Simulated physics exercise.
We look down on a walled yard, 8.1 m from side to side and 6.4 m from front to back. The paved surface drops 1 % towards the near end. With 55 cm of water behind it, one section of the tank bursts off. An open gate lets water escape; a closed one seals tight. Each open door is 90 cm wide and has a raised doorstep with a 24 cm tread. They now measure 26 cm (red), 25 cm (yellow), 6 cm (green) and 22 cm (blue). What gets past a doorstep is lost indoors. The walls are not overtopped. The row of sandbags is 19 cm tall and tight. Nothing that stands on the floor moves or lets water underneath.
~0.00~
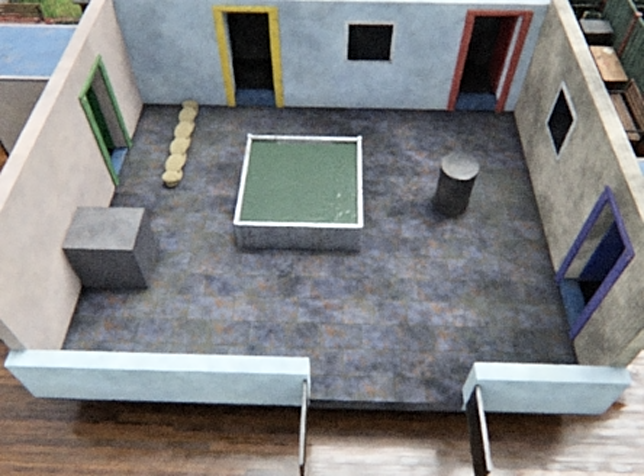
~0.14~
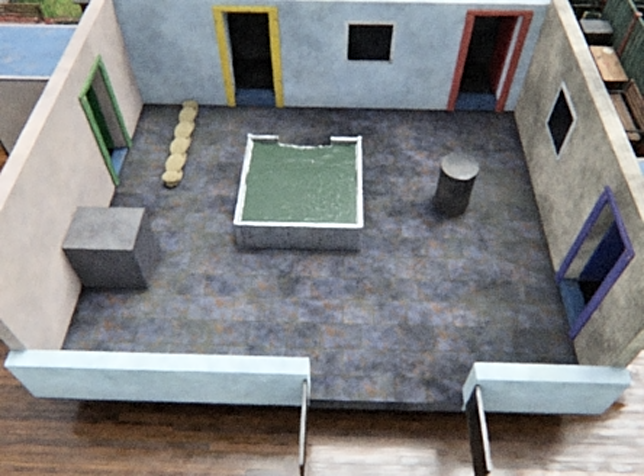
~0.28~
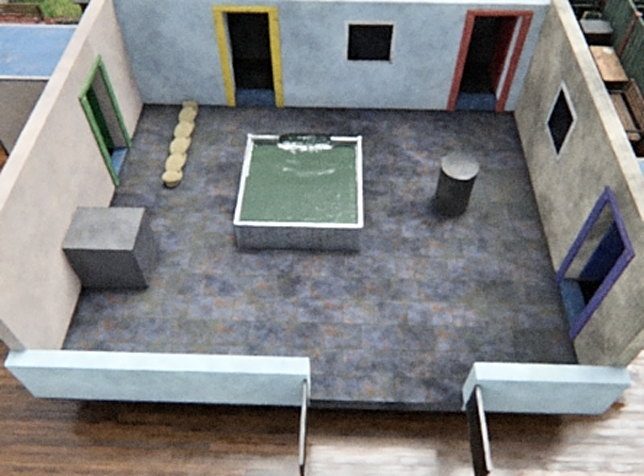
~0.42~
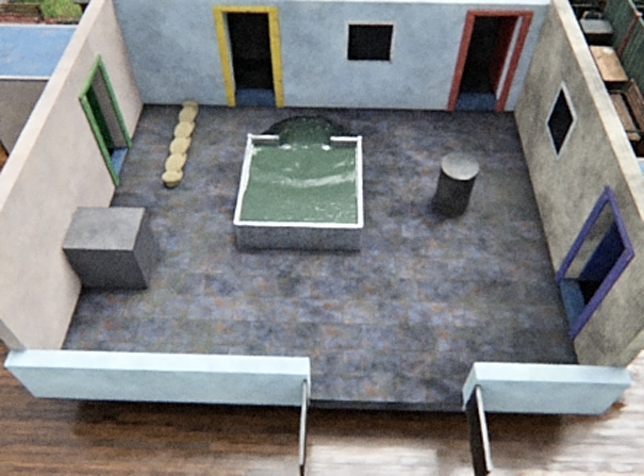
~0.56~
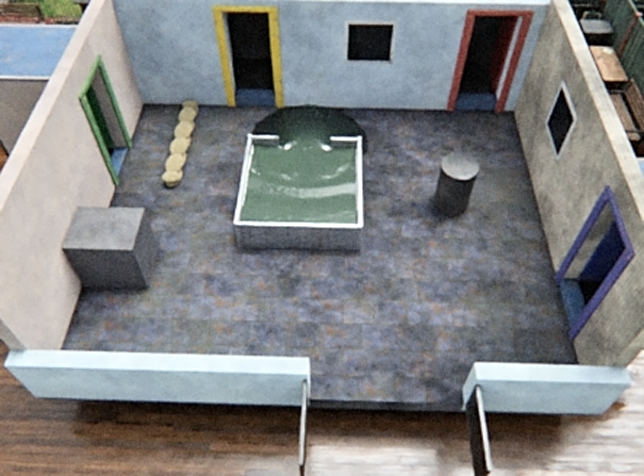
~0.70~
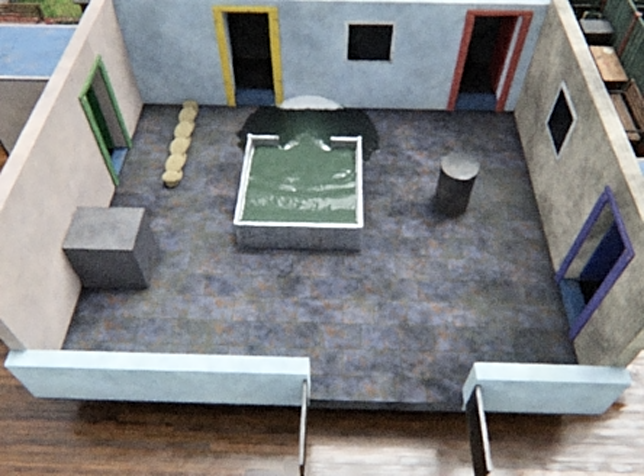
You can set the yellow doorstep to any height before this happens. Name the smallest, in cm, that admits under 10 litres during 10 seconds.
At least 18 cm or so.
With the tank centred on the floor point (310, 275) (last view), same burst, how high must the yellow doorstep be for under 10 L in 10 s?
Then roughly 13.5 cm.
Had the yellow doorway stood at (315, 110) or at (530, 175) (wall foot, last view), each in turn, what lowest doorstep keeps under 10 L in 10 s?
About 30 and 8.5 cm.
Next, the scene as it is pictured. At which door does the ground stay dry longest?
The blue one.
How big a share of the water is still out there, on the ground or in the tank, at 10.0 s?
Roughly 96 in a hundred.
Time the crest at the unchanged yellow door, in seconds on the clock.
Near 1.8 s.
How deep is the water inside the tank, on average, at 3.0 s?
Some 30 cm.
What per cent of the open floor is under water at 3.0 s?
About 30 per cent.
After 1.4 s water covers 10 % of the floor, deepest (34 cm) near (307, 109); 20 cm at the yellow door, 0 litres in over its 25 cm doorstep.
After 3.0 s water covers 30 % of the floor, deepest (28 cm) near (200, 107); 16 cm at the yellow door, 0 litres in over its 25 cm doorstep.
After 10.0 s water covers 85 % of the floor, deepest (10 cm) near (52, 376); 5 cm at the yellow door, 0 litres in over its 25 cm doorstep.
At the yellow door as built, the water arrived by 0.8 s and peaked near 20 cm at 1.8 s.
With a doorstep of 16 cm, 16 litres would have come in within the 10 s; with 21.5 cm, 2 litres. So under 10 litres takes about 18 cm.
